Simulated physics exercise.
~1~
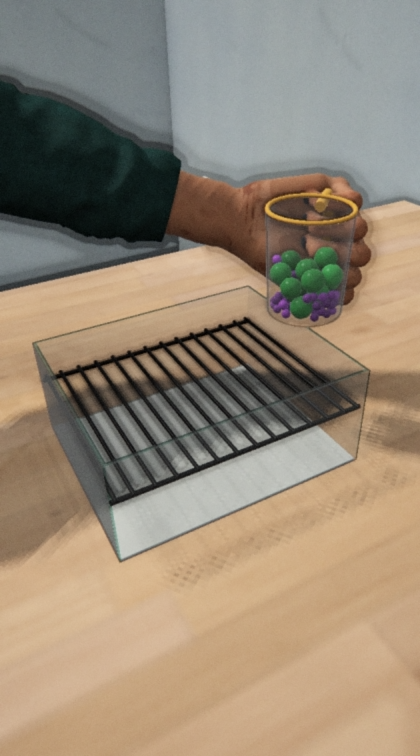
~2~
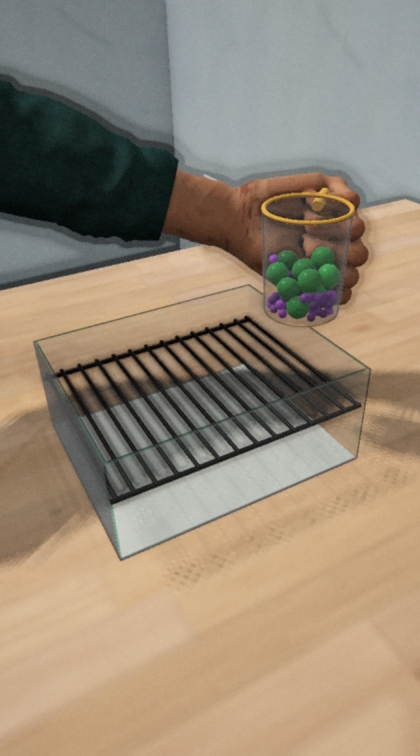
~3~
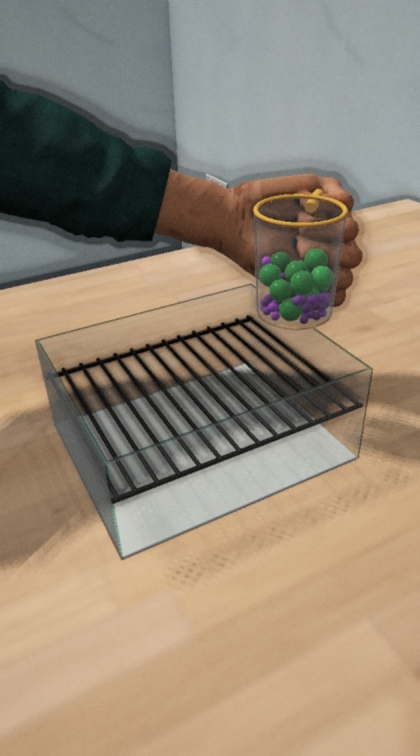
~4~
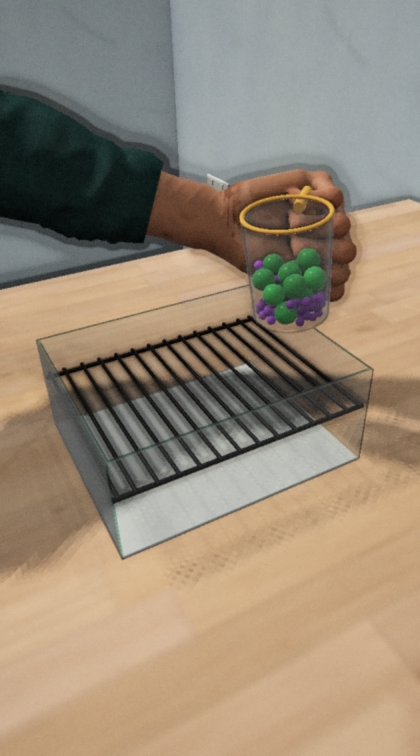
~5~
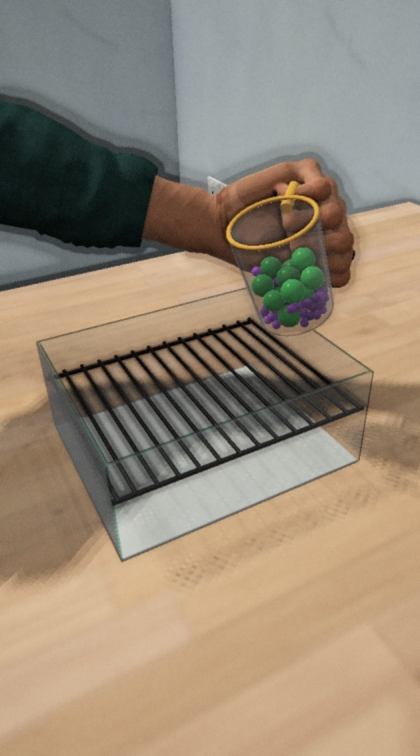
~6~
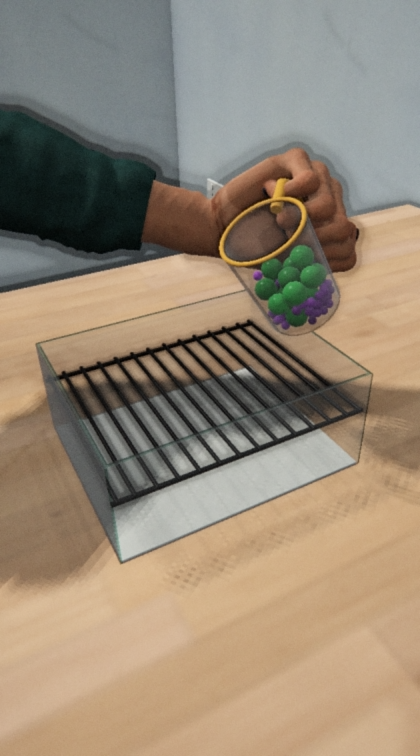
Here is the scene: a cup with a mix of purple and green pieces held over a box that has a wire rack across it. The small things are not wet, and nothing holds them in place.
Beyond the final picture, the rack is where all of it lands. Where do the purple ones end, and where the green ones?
I'd say the purple bits tumble down and the green bits don't fall.
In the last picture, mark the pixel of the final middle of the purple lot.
Close to (194, 427).
Then, 0.29 s later than the last frame, purple ones, every one in the cup; green ones, every one in the cup.
Then, 0.65 s later than the last frame, purple ones, every one in the cup; green ones, every one in the cup.
Then, 1.05 s later than the last frame, purple ones, almost all in the cup, about a tenth on or over the wires, just a few under the rack; green ones, roughly half in the cup, roughly half on or over the wires.
When it is over, purple ones, every one under the rack; green ones, every one on the wires, not one under the rack.
